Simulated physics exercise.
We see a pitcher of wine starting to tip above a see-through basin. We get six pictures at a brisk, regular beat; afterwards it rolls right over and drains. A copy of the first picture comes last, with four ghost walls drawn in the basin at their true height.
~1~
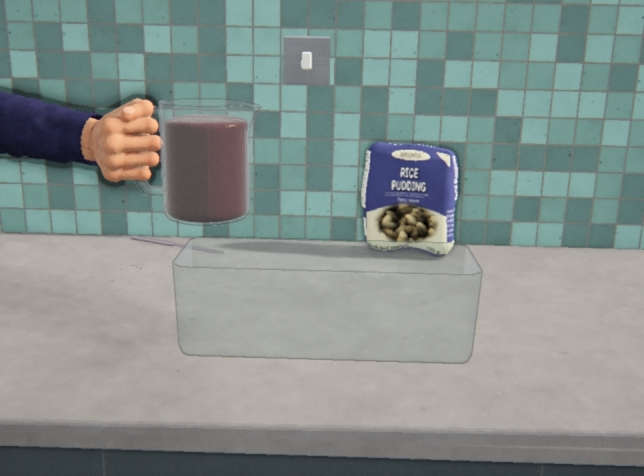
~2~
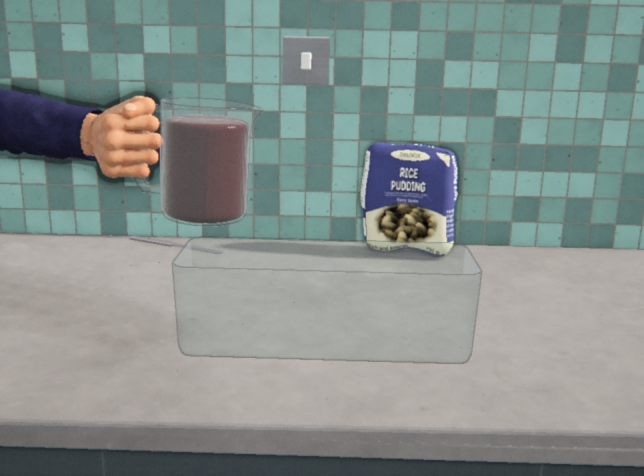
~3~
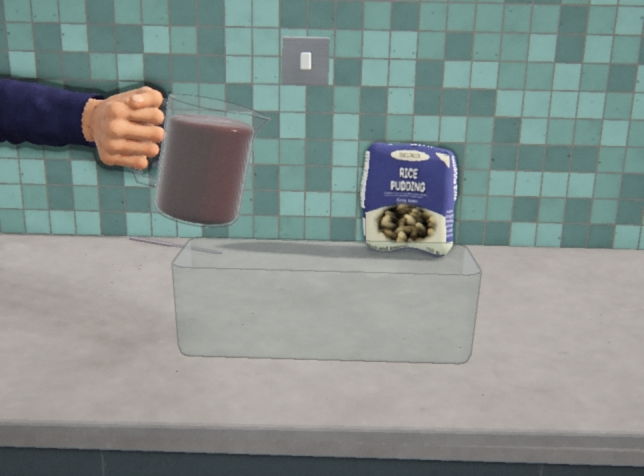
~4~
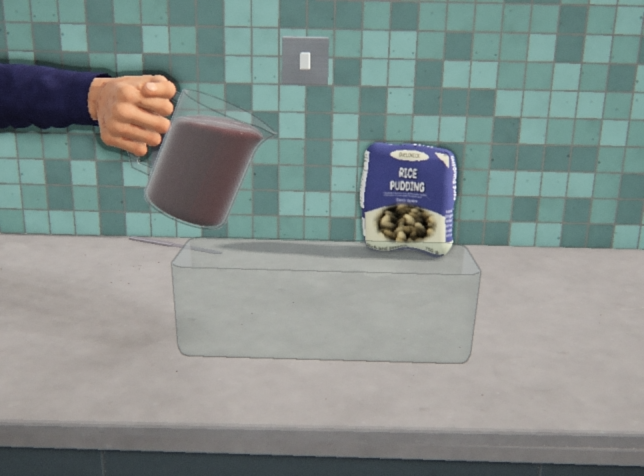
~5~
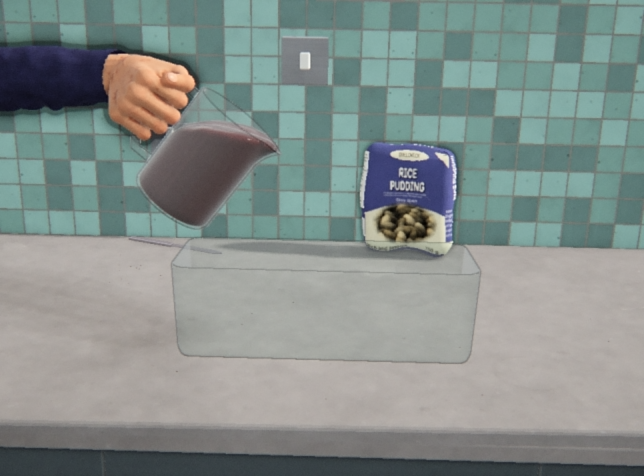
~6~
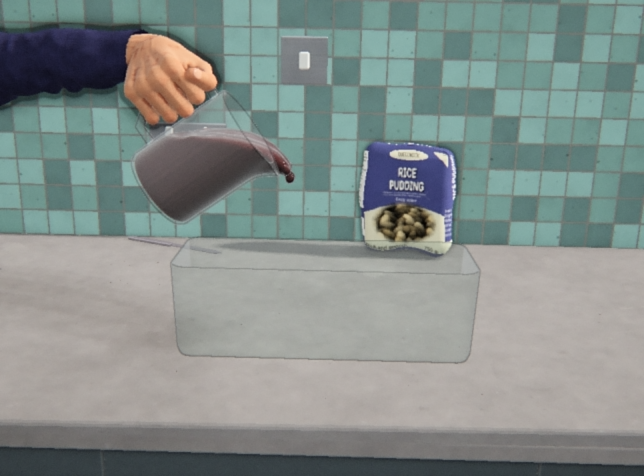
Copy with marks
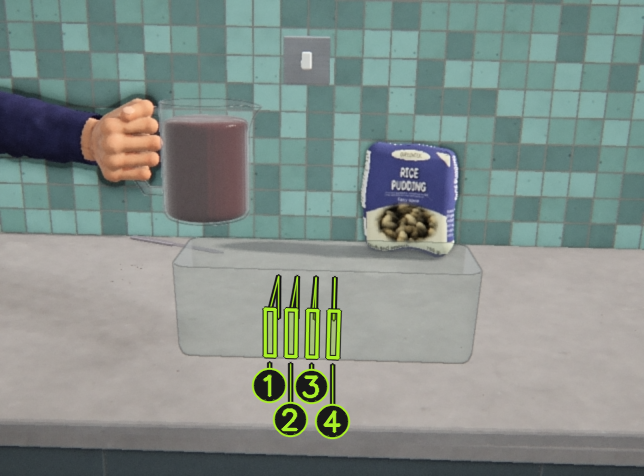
A hand tilting a clear pitcher of dark red wine rightward above a see-through basin, the liquid just starting over the lip.
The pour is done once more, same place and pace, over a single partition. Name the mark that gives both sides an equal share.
3.
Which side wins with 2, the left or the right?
More ends on the right.
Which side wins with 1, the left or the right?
The right side.
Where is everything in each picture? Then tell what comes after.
In the first picture, upright, lip at (260, 106); basin from (179, 352) to (472, 361); nothing has left yet.
In the second picture, tipped about 3°, lip at (262, 109); nothing has left yet.
In the third picture, tipped about 11°, lip at (268, 118); nothing has left yet.
In the fourth picture, tipped about 23°, lip at (276, 133); nothing has left yet.
In the fifth picture, tipped about 38°, lip at (280, 153); nothing has left yet.
In the sixth picture, tipped about 55°, lip at (279, 175); wine is over the lip, down to (290, 180).
On the marked copy, 1 at (269, 363); 2 at (290, 363); 3 at (311, 364); 4 at (332, 365).
For position 1, about 2 % ends left of the wall and 97 % right of it.
For position 2, about 11 % ends left of the wall and 88 % right of it.
For position 3, about 51 % ends left of the wall and 48 % right of it.
For position 4, about 89 % ends left of the wall and 9 % right of it.
